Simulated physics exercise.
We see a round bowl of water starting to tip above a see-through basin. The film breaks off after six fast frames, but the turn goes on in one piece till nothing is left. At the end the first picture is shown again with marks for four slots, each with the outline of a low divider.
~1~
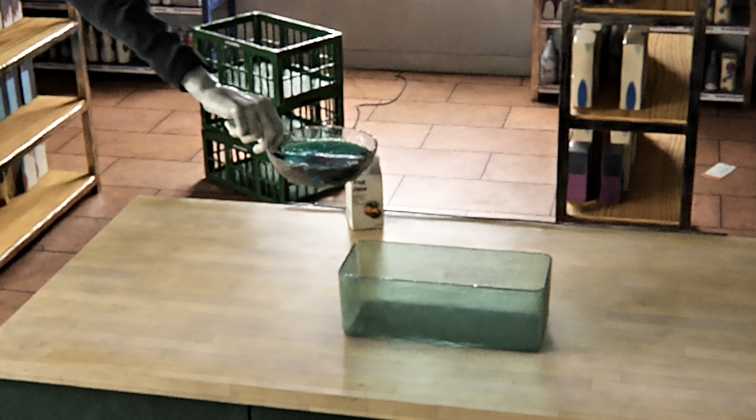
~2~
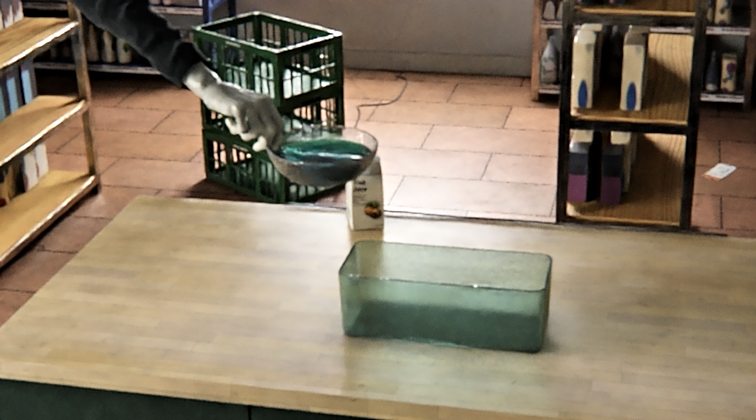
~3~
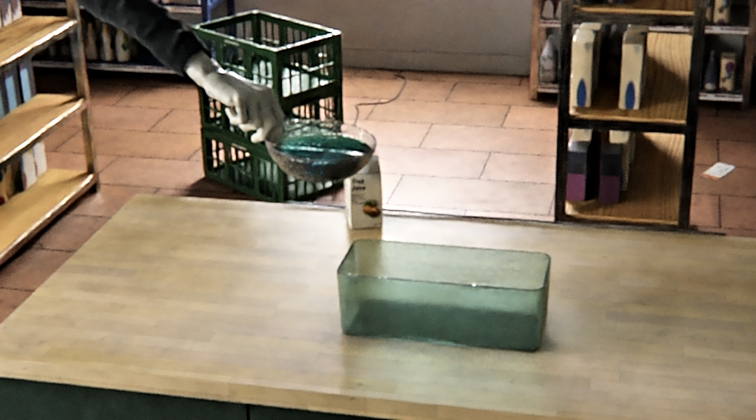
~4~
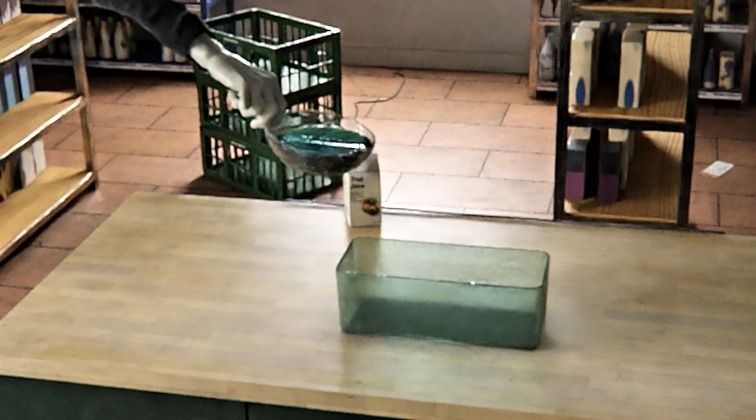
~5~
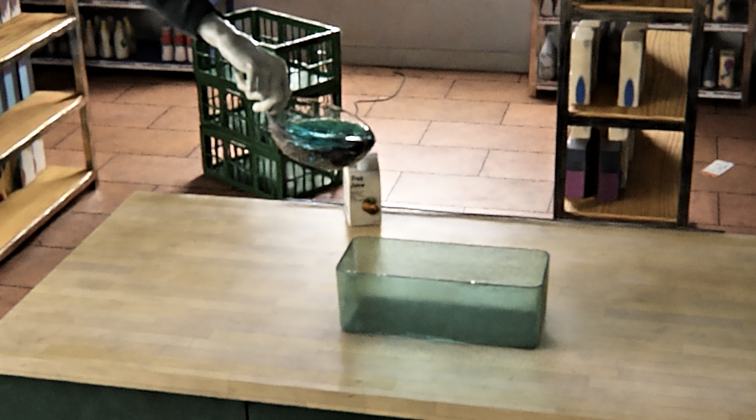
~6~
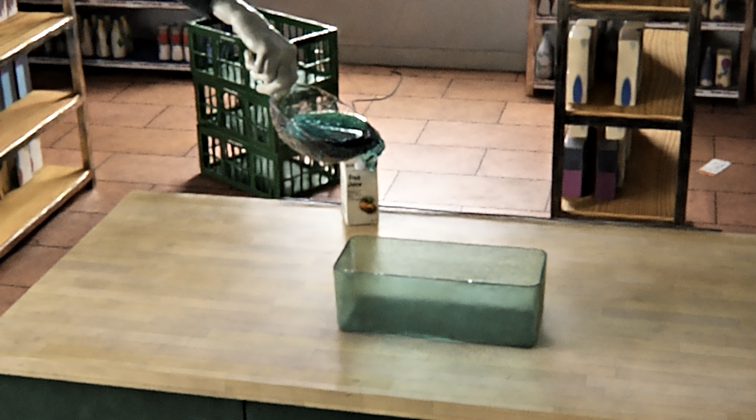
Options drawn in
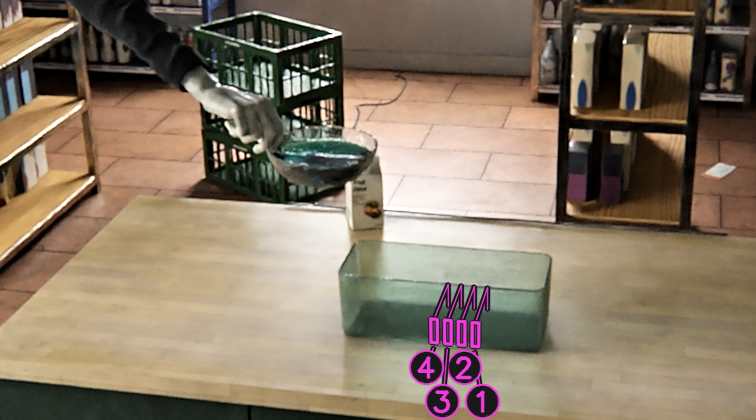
A round glass bowl of teal water, held by a hand reaching in from the upper left, tilts gradually to the right until water slips over its lip. Below and to the right, a see-through greenish basin rests on a pale wooden counter, with a small white carton behind it. Seen from slightly above, the shop-like room has stacked green crates, stocked shelves and reddish floor tiles, and the view shifts barely.
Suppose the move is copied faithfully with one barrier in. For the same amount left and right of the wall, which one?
3 is best.
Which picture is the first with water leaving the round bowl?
Picture 5.
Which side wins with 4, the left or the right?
The right side.
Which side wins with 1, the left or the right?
More ends on the left.
In magenta, 1 at (474, 351); 2 at (461, 350); 3 at (447, 348); 4 at (433, 347).
With 1, about 92 % ends left of the wall and 6 % right of it.
With 2, about 83 % ends left of the wall and 14 % right of it; 3 % is lost outside.
With 3, about 47 % ends left of the wall and 50 % right of it; 3 % is lost outside.
With 4, about 22 % ends left of the wall and 75 % right of it.
